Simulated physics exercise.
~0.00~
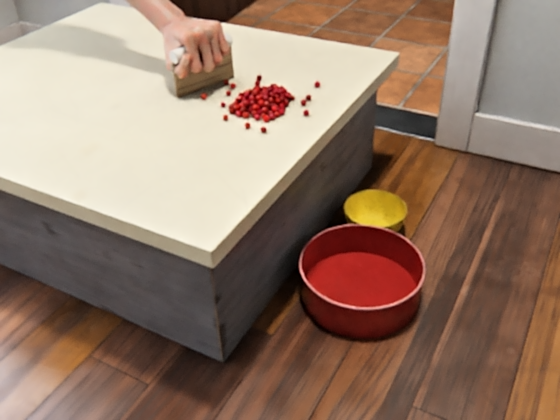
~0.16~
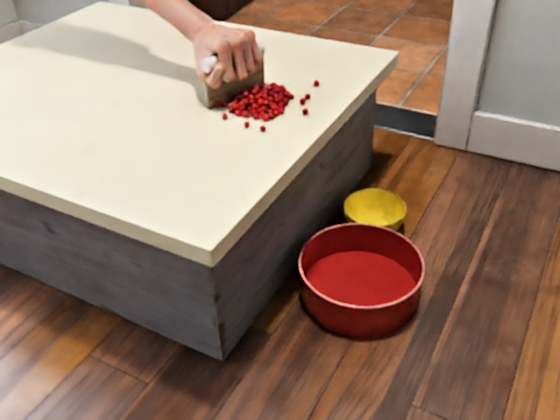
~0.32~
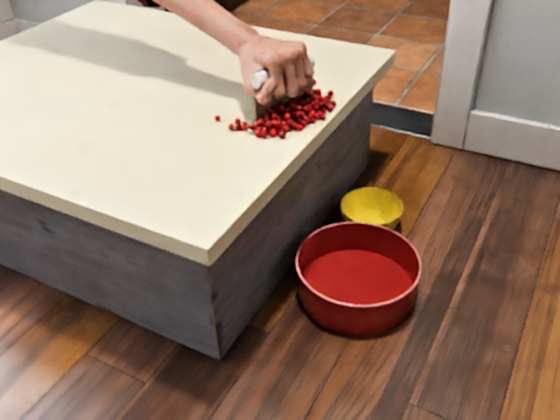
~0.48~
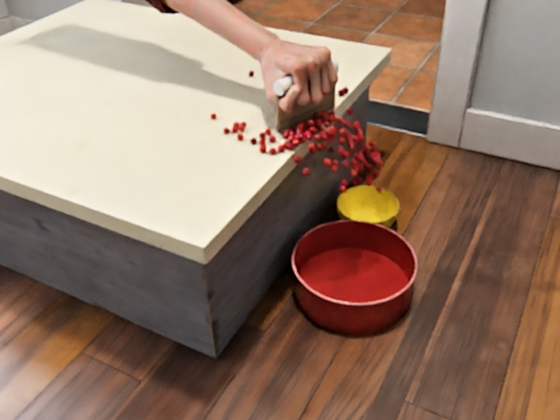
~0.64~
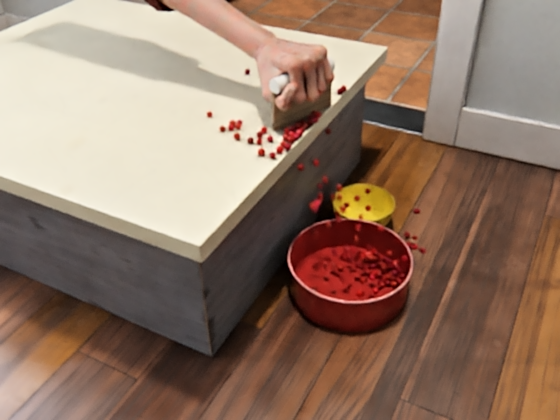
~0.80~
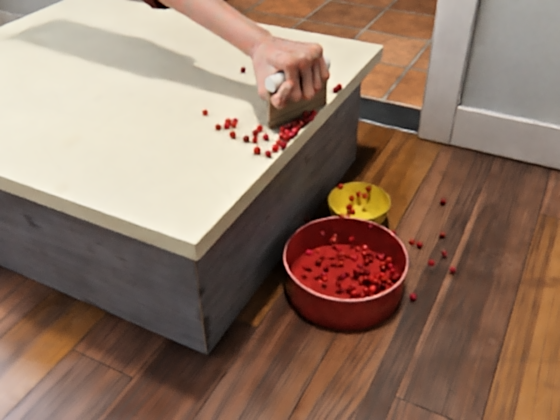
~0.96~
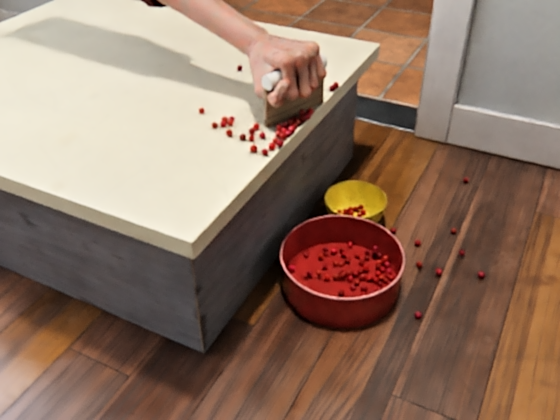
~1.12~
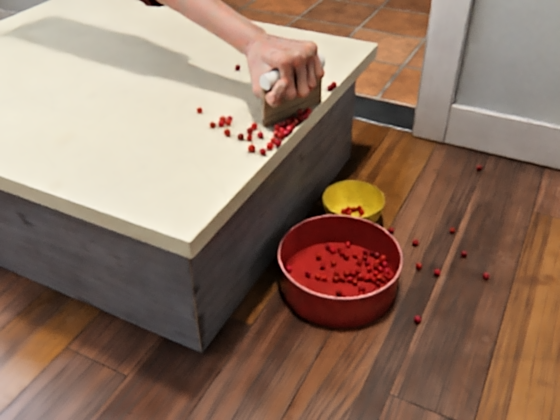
In this clip, a hand slides a scraper rightward across a pale tabletop, pushing red cranberries over the edge, then stops there. Many land in a red pot, a few in a yellow bowl, some scatter on the wooden floor, and others stay on top.
